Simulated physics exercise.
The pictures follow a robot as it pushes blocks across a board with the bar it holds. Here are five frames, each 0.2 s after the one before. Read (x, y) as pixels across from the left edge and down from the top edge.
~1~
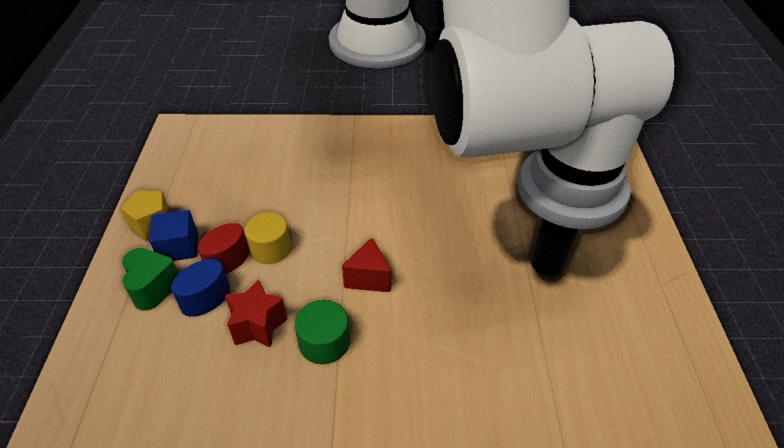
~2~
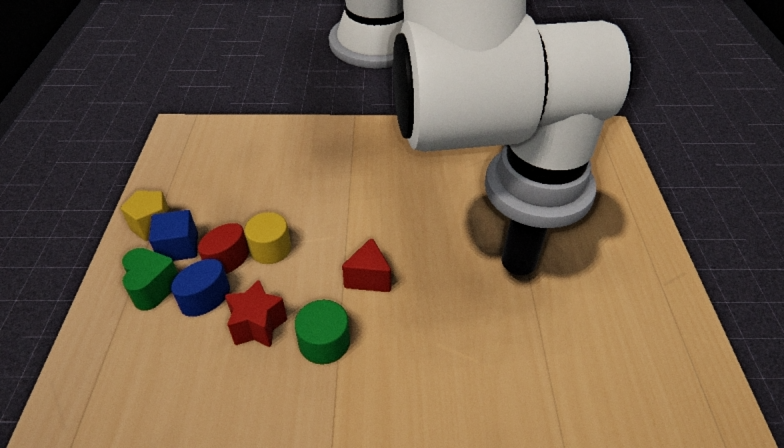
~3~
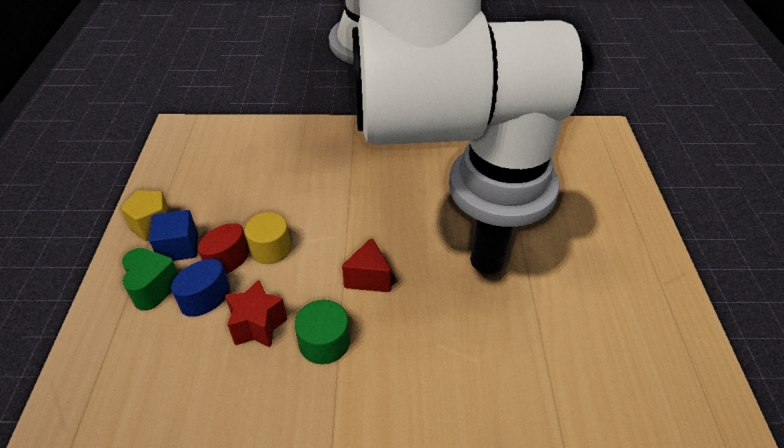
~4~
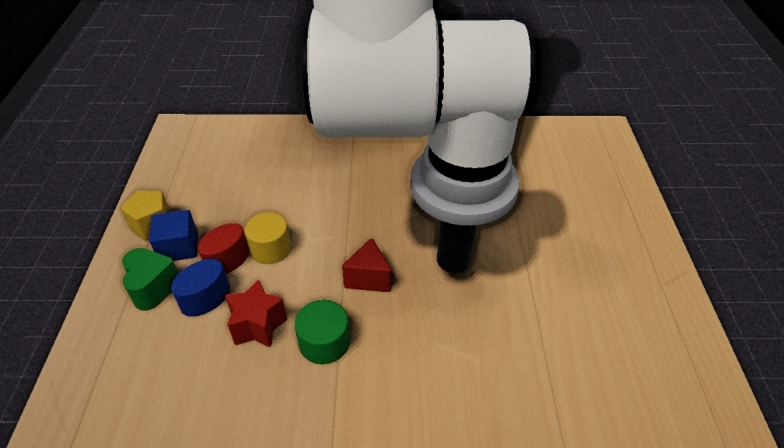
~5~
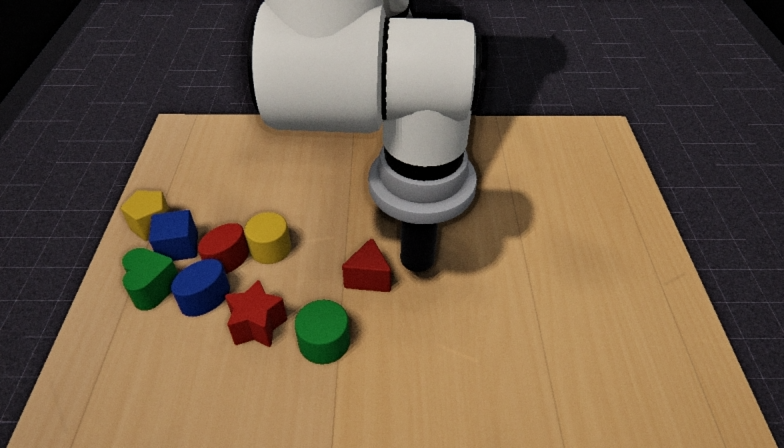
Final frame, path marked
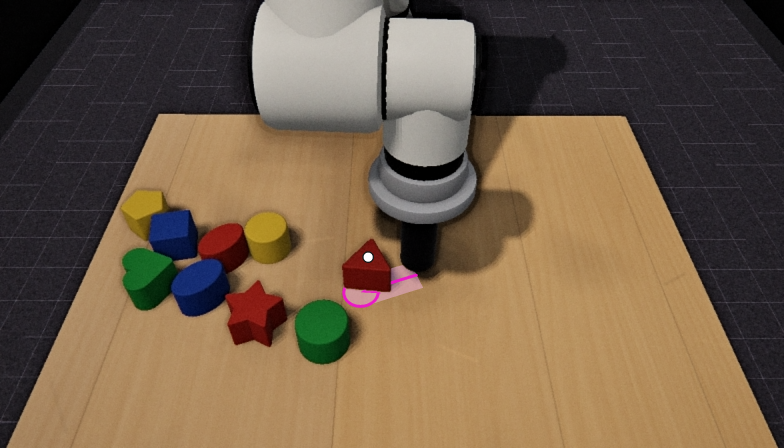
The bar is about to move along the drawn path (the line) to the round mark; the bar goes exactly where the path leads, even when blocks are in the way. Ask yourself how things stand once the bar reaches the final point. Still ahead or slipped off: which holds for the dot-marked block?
The bar still pushes it.
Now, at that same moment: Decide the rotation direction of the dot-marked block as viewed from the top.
Viewed from above: Clockwise.
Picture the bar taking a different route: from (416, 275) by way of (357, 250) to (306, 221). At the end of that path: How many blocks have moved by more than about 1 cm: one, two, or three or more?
The count will be 1.
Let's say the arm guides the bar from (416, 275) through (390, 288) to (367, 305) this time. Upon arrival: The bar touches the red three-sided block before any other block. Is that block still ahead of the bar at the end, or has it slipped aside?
Most likely the red three-sided block slides off.
Path on the board, in a line from (416, 275) to (361, 292); the dot is on the red three-sided block.
What follows on the original path. Halfway along, bar (389, 268); red three-sided block (356, 259), turned 20° clockwise.
At the end, bar (360, 276); green circular block in place; red three-sided block (329, 262), turned 50° clockwise.
